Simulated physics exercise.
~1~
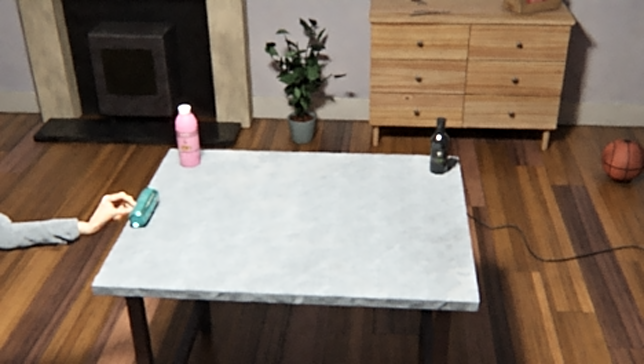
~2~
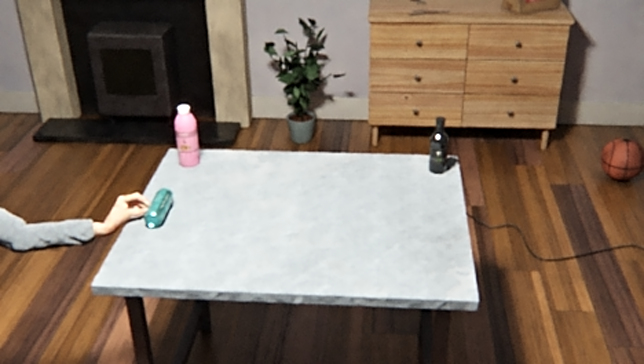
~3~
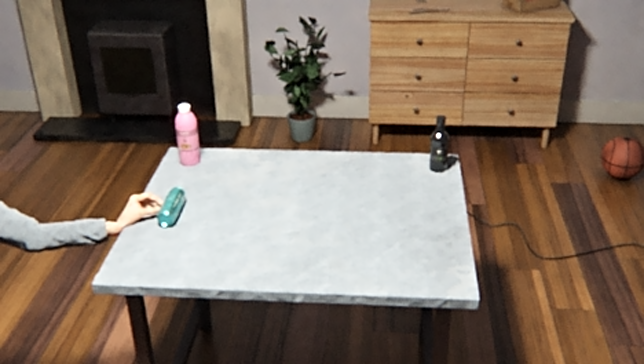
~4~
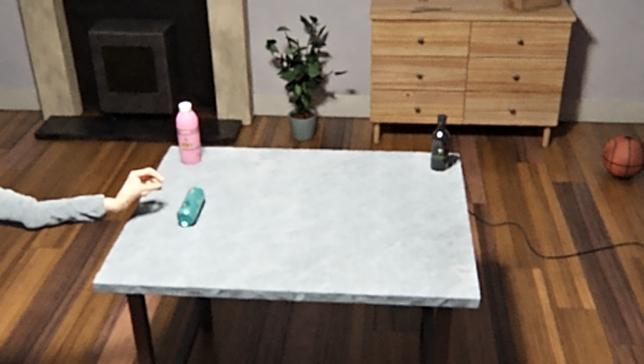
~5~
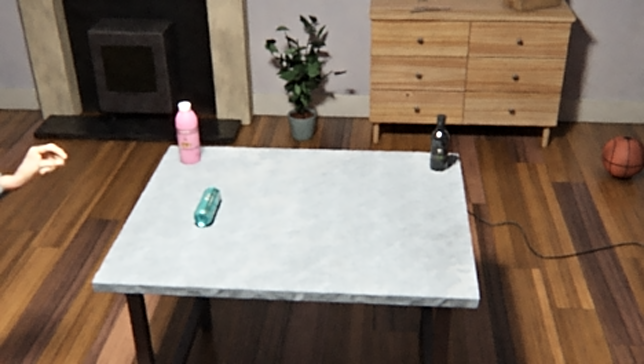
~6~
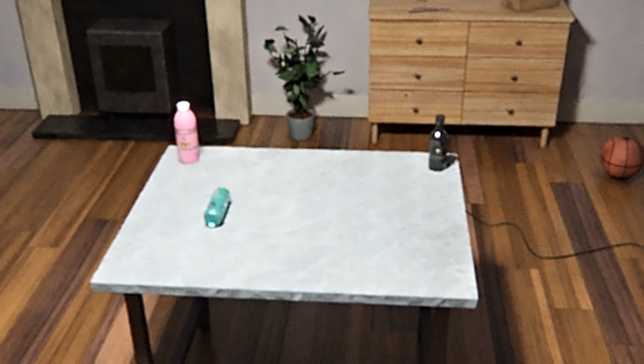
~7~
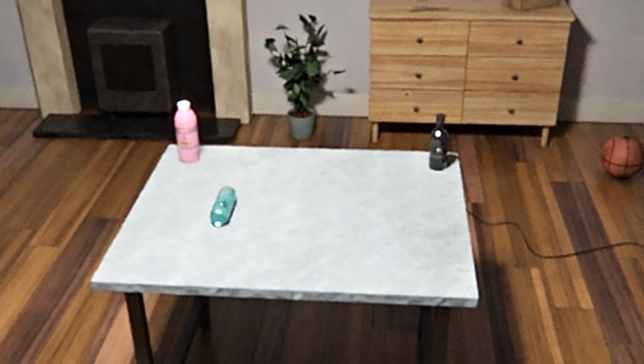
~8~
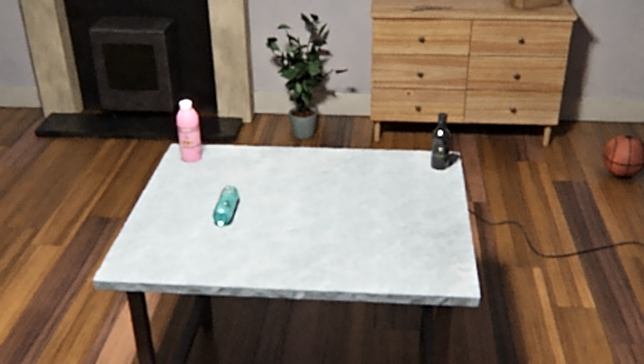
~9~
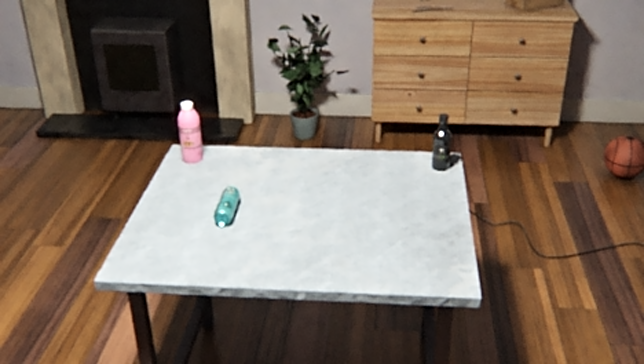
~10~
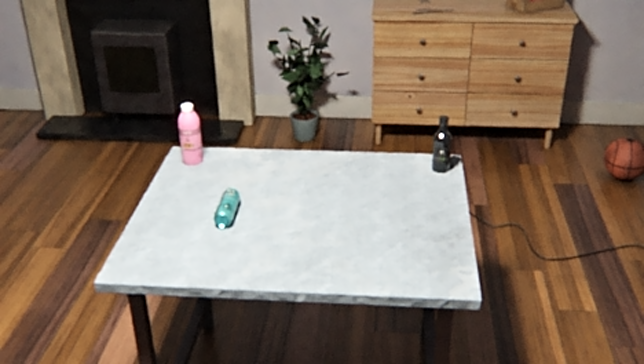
A turquoise can lies on its side near the left edge of a pale grey table, with a hand in a grey sleeve touching it. The slightly swaying view looks down into a room with a wooden floor, a fireplace, a potted plant, a wooden chest of drawers and a ball at right. A pink bottle stands at the table's back left corner and a black bottle at the back right. The hand pushes the can rightward, lets go and draws back out of sight. The can moves on alone, slows and stops on the table, left of centre, while both bottles stay put.
